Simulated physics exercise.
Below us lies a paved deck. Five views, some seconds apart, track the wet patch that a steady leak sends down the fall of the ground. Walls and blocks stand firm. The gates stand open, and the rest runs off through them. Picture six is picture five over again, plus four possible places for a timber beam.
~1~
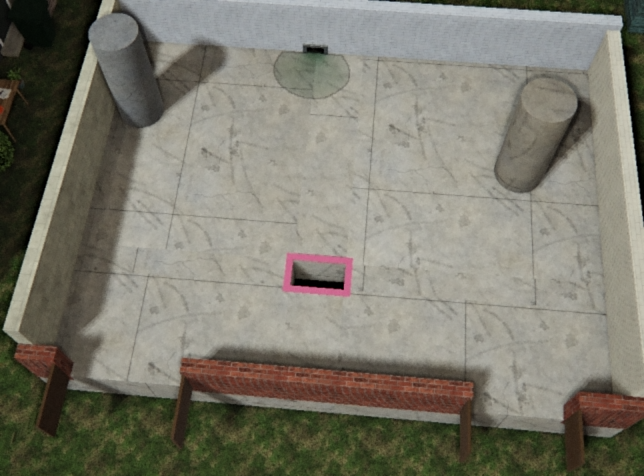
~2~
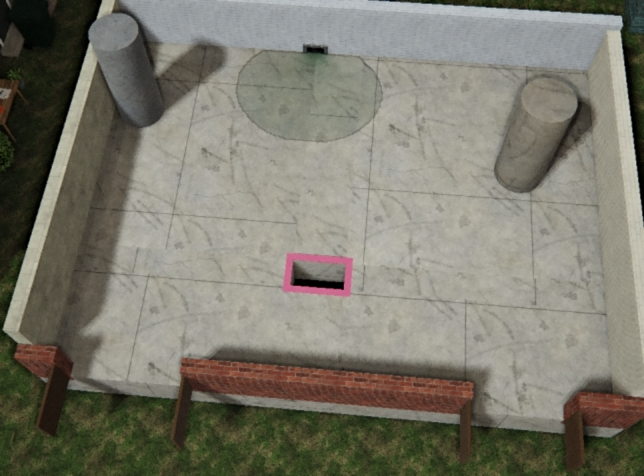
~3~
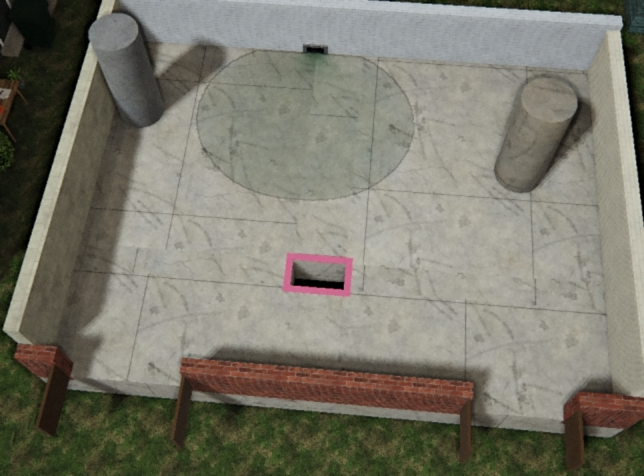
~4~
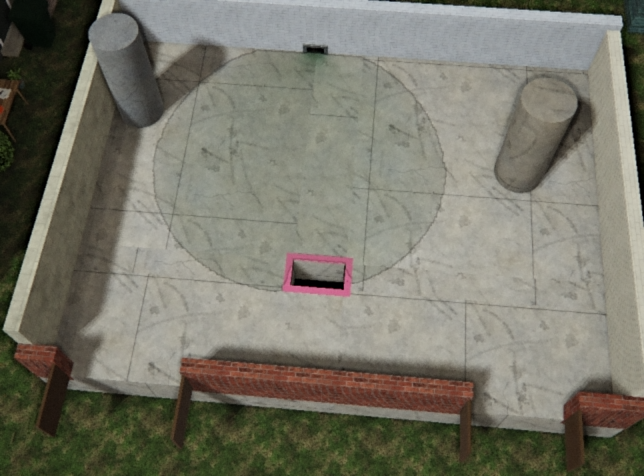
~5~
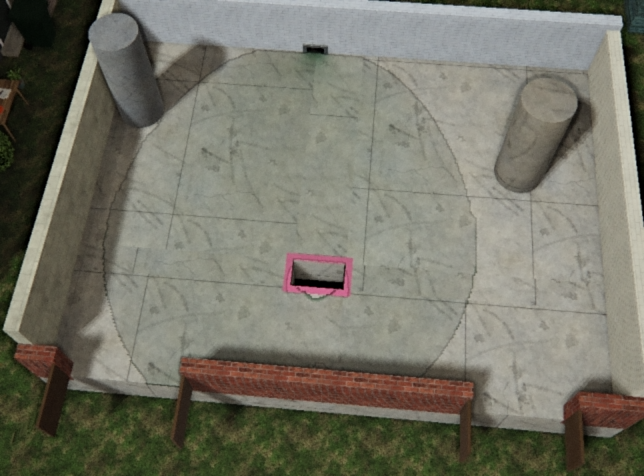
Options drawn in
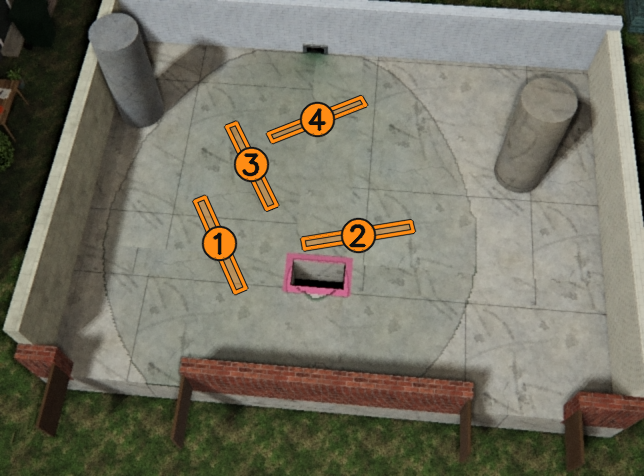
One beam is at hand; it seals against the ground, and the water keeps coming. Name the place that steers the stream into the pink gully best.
The best position is 3.
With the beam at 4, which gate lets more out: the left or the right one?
The left gate.
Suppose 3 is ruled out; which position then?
That is position 1.
In orange, 1 from (200, 199) to (240, 290); 2 from (303, 243) to (412, 226); 3 from (231, 124) to (271, 207); 4 from (270, 137) to (363, 101).
With 1, about 26 % of the stream goes into the pink gully, about 74 % out by the gates.
With 2, about 3 % of the stream goes into the pink gully, about 96 % out by the gates.
With 3, about 39 % of the stream goes into the pink gully, about 61 % out by the gates.
With 4, about 4 % of the stream goes into the pink gully, about 94 % out by the gates.
